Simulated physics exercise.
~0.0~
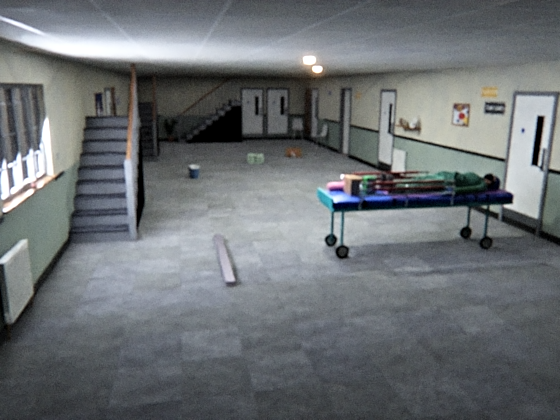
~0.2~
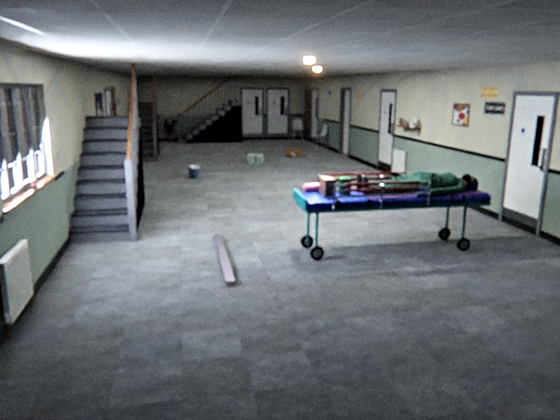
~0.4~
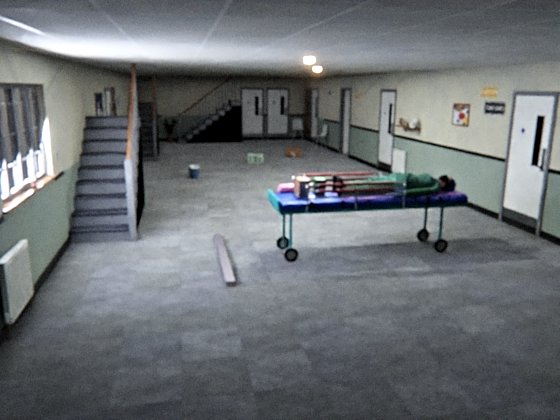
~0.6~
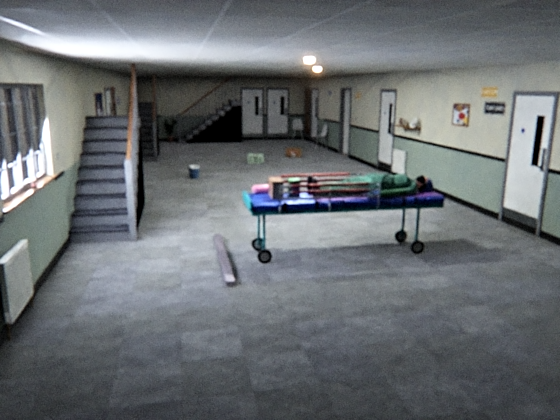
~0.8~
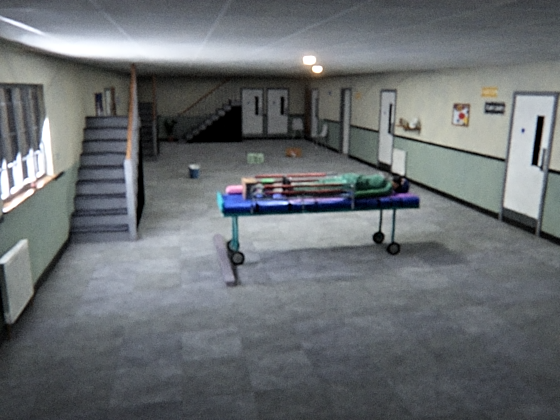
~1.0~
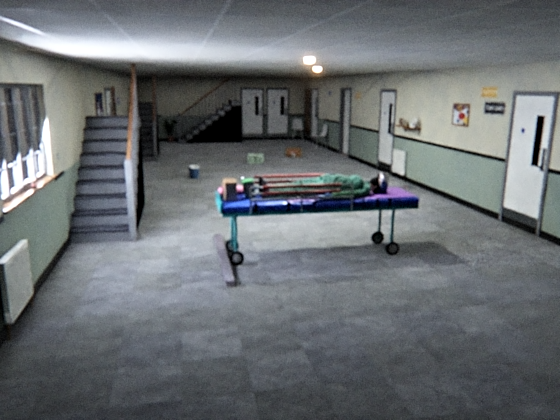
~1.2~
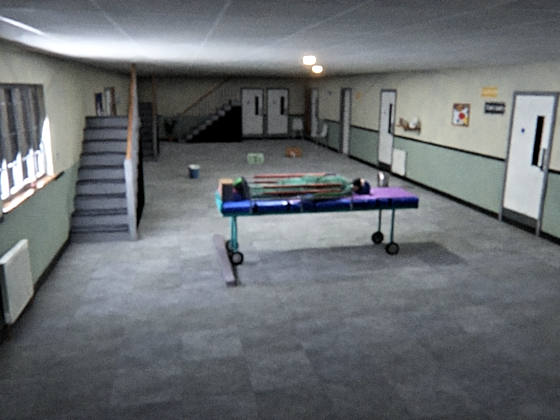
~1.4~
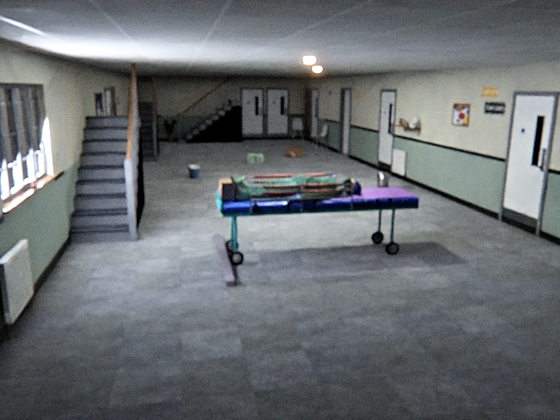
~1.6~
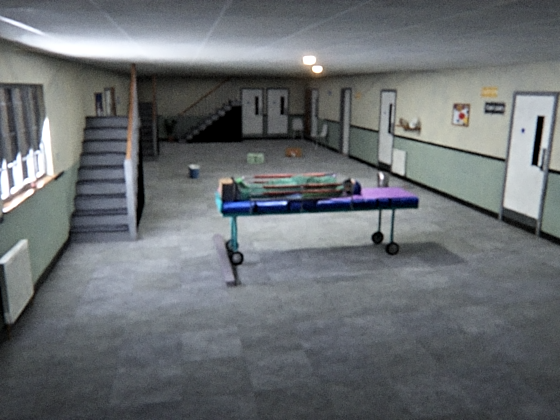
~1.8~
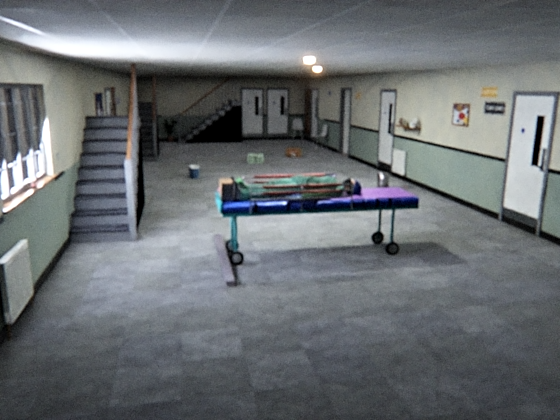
A trolley carrying a limp person rolls left, stops abruptly, and its load slides but stays aboard.
